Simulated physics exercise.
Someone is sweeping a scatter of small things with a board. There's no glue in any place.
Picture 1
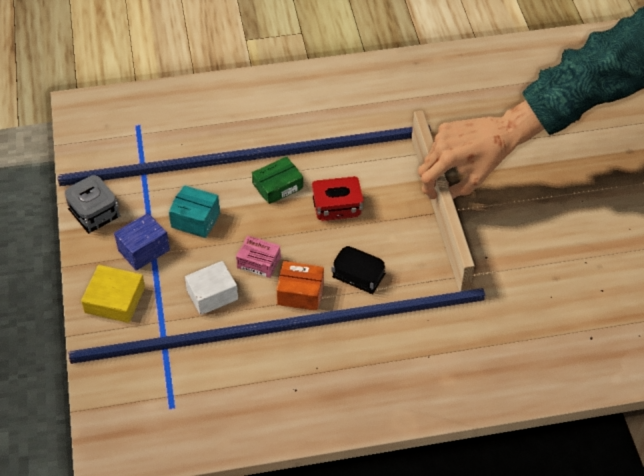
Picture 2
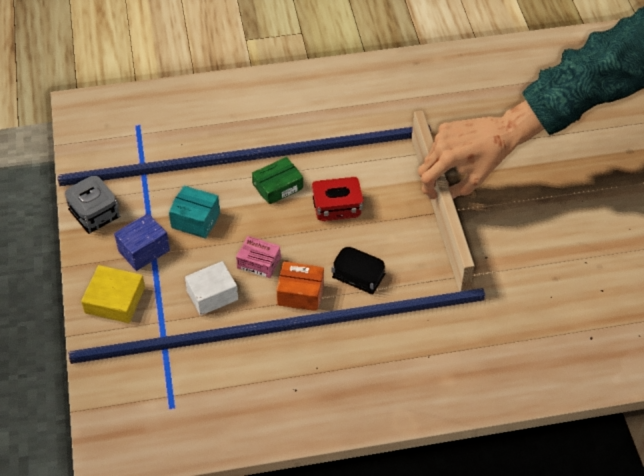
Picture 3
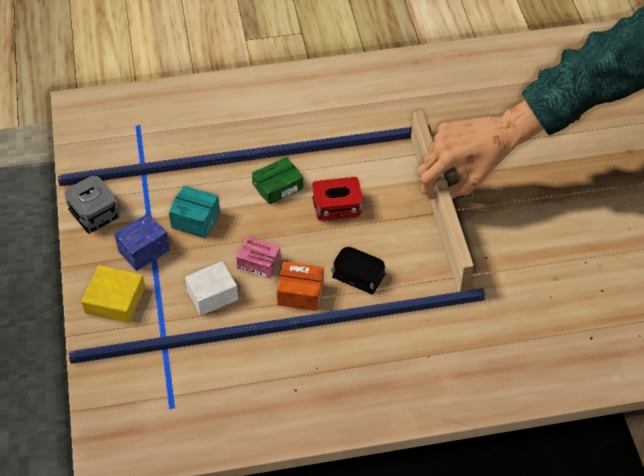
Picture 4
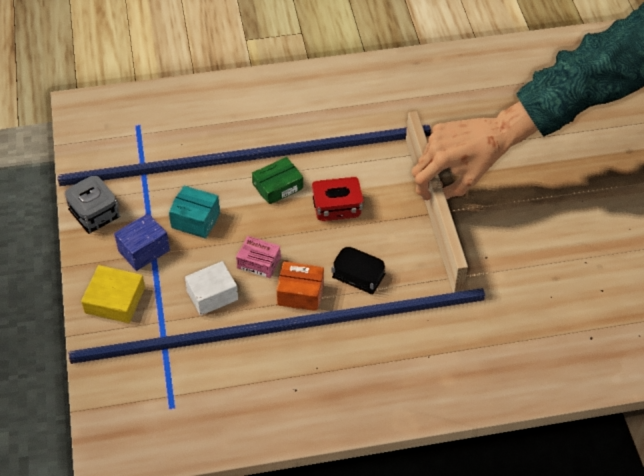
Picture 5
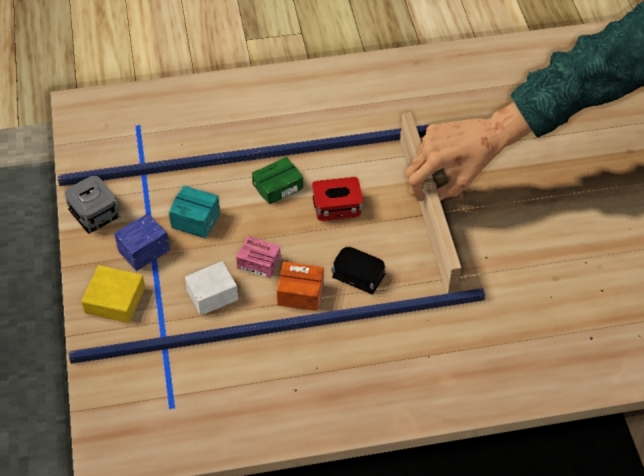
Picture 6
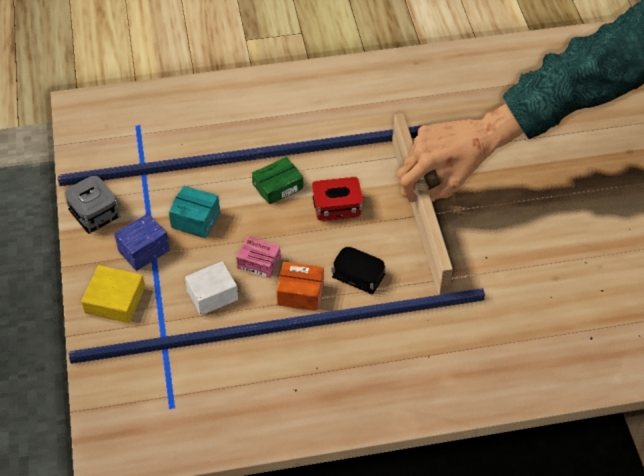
A hand in a dark teal sleeve grips an upright wooden board at the right of a pale wooden tabletop, seen from above at a slant. Between two dark blue rods lie yellow, white, grey, blue, turquoise, green, pink, orange, red and black small objects, with blue tape crossing at left. The hand barely moves, then slides the board slightly left, while the objects and camera stay still.
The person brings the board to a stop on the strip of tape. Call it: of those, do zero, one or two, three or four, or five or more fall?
One or two fall.
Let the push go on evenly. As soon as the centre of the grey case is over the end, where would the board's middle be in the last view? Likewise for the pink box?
Roughly (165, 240); roughly (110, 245).
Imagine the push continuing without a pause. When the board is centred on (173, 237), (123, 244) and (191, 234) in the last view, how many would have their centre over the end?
0, 4 and 0.
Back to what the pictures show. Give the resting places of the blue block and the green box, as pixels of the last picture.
Around (71, 249), then around (125, 198).
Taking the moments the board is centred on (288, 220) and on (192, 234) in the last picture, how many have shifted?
The number moved is 6 and then 10.
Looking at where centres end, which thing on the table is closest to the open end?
It's the blue block that is foremost.
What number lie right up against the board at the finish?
4 in contact.
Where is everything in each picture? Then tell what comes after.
Grey case (92, 204); yellow block (114, 294); blue block (142, 242); board (441, 198); tape (153, 254), in the first picture.
Yellow block (114, 294); red case (337, 200), in the second picture.
Blue block (142, 242); turquoise box (195, 212), in the third picture.
Grey case (92, 204); black case (359, 270), in the fourth picture.
Yellow block (114, 294); board (429, 200), in the fifth picture.
Grey case (92, 204); yellow block (114, 294); blue block (142, 242); board (421, 201); tape (153, 254), in the sixth picture.
Soon after, none off yet; grey case at rest near (92, 204); yellow block at rest near (114, 294); blue block at rest near (142, 242).
In the end, the number that fall off is one or two; gone, yellow block and grey case.
